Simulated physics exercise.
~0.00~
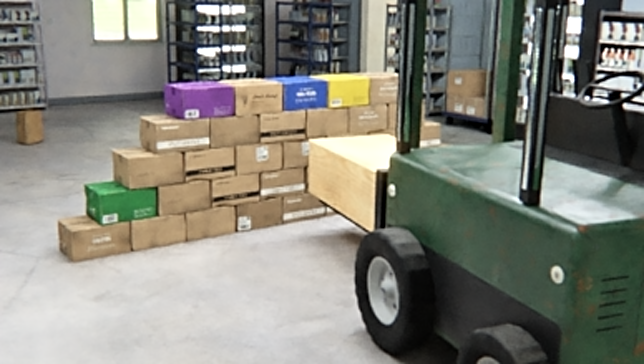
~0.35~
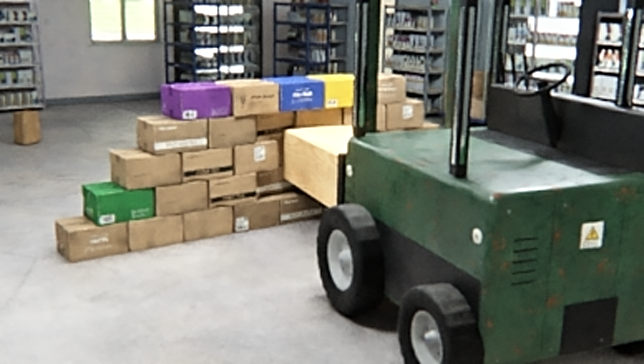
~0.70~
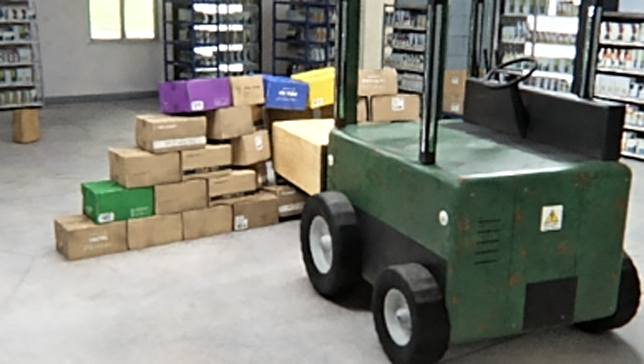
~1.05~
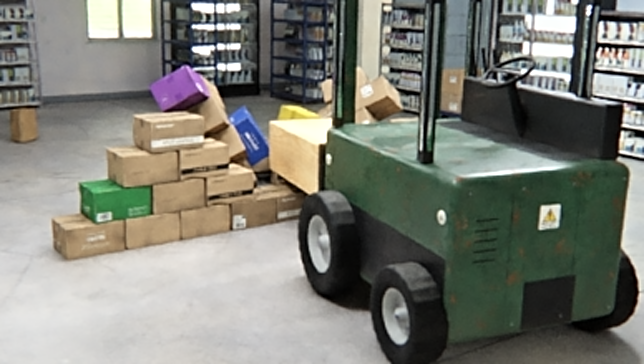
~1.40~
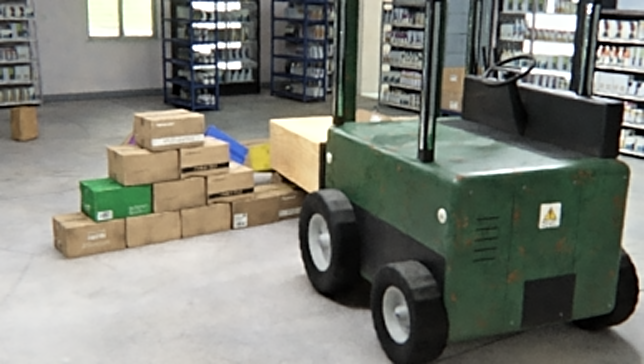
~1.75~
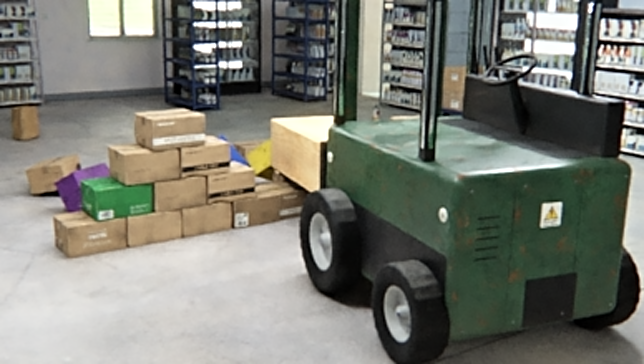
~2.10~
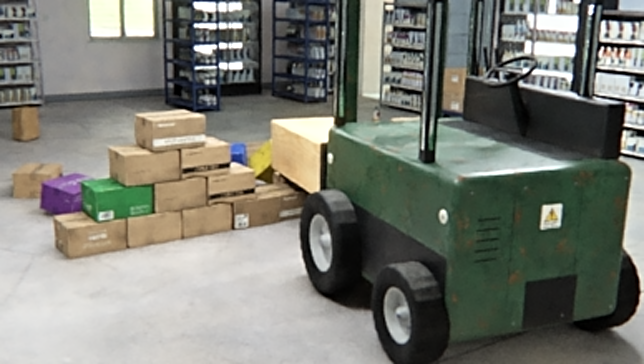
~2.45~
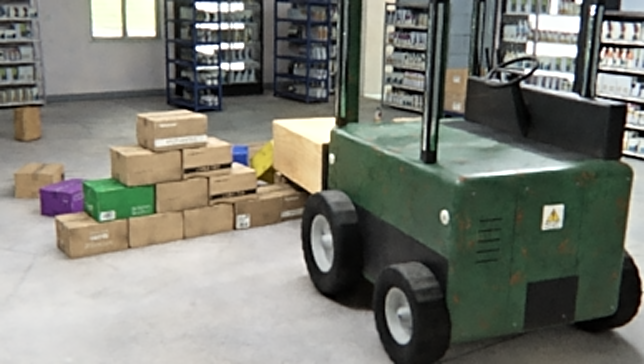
At first, a stepped wall of brown cartons, with purple, blue, yellow and green ones among them, stands in a room lined with shelves as a green lift truck holds a wooden case against it. The truck moves forward, pressing the case into the right part of the wall, and the upper cartons shift and tilt. The truck then stops, but the purple carton tips left while the blue and yellow ones topple. The purple carton tumbles down past the green one. Finally, it lies upside down on the floor at left, the blue and yellow cartons rest fallen behind the remaining stack, and the green carton remains in place.
